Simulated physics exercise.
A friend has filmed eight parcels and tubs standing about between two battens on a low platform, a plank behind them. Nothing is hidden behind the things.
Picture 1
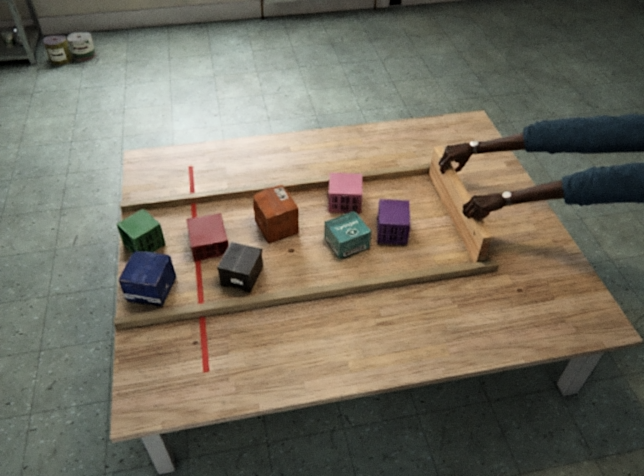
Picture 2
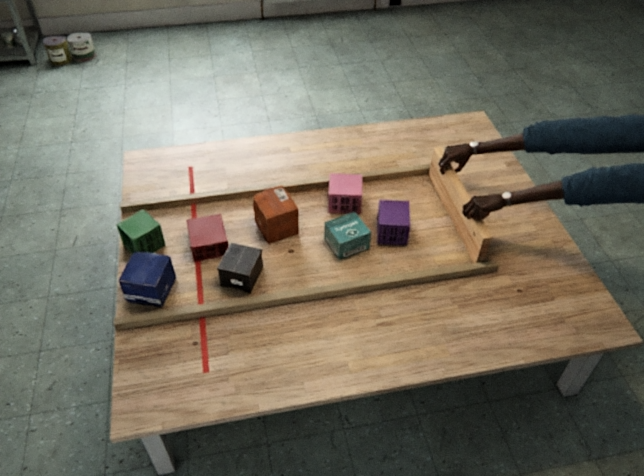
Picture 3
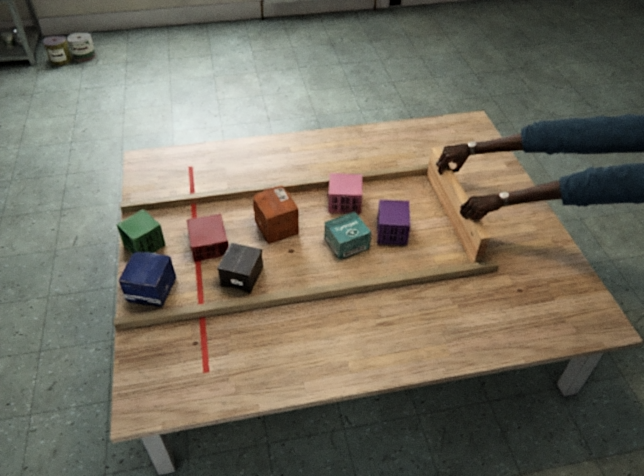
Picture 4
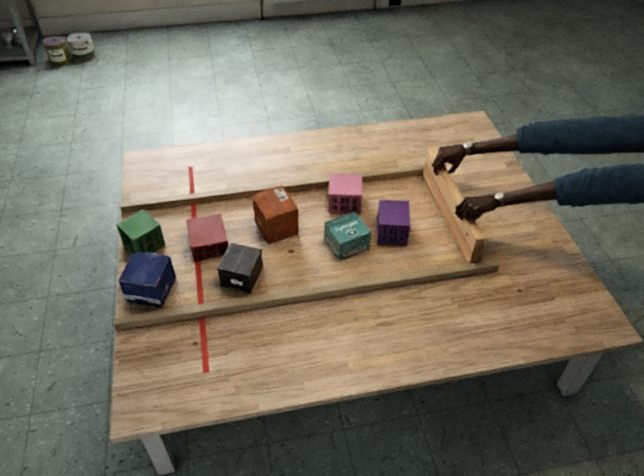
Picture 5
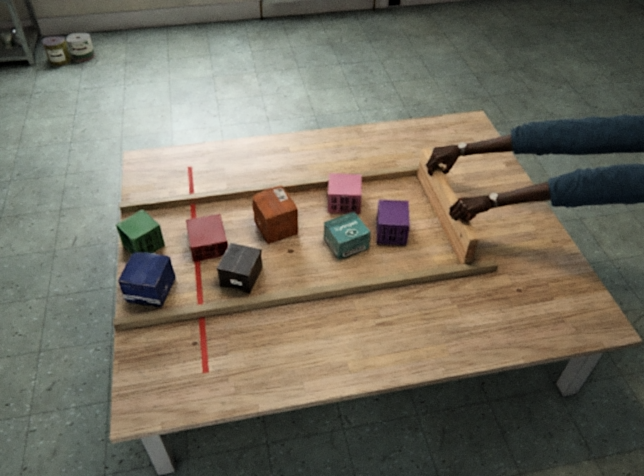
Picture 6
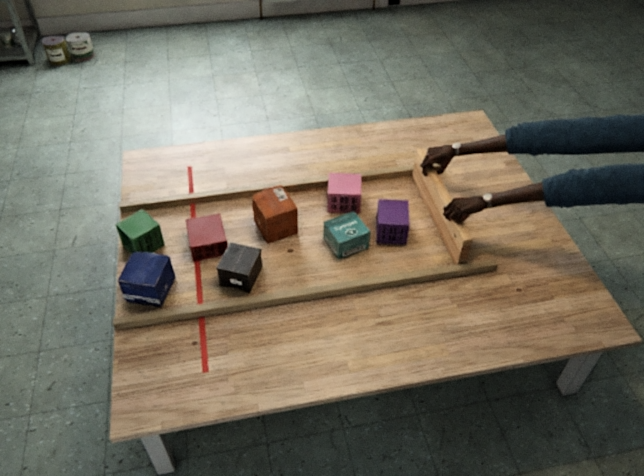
A wooden plank, gripped by two dark-sleeved arms reaching in from the right, stands at the open end of two battens on a low platform. The hands push it slowly a short way left, toward the purple crate, while the coloured boxes and crates between the battens show hardly any movement.
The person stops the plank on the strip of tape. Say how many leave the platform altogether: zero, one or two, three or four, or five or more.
Outcome: The number that fall off is three or four.
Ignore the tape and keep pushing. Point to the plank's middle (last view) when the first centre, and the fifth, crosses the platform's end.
First at (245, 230), next at (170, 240).
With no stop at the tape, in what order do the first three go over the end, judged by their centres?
Earliest first: The green crate, the blue box, the red crate.
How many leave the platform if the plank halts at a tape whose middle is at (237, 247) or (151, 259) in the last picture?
Try by try, 1 and 5.
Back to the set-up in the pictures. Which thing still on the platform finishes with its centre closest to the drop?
It is the black tote.
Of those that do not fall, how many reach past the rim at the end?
That would be 1.
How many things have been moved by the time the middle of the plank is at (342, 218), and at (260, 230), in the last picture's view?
At the one place 3, at the other 8.
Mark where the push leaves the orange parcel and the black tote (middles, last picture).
The orange parcel stops around (140, 231); the black tote around (123, 294).
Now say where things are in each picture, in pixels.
Green crate (142, 234); blue box (148, 278); red crate (208, 237); plank (457, 203); tape (197, 252), in the first picture.
Blue box (148, 279); black tote (241, 268), in the second picture.
Red crate (208, 237); pink crate (345, 193), in the third picture.
Green crate (141, 235); purple crate (393, 222), in the fourth picture.
Blue box (148, 279); plank (445, 204), in the fifth picture.
Green crate (141, 235); blue box (147, 279); red crate (207, 237); plank (439, 205); tape (196, 253), in the sixth picture.
A little later, none off yet; green crate at rest near (141, 235); blue box at rest near (147, 279); red crate at rest near (207, 237).
Next, none off yet; green crate shifted about its own width near (115, 236); blue box shifted about its own width near (121, 281); red crate shifted about its own width near (154, 245).
When it is over, the number that fall off is three or four; down, red crate, blue box and green crate.
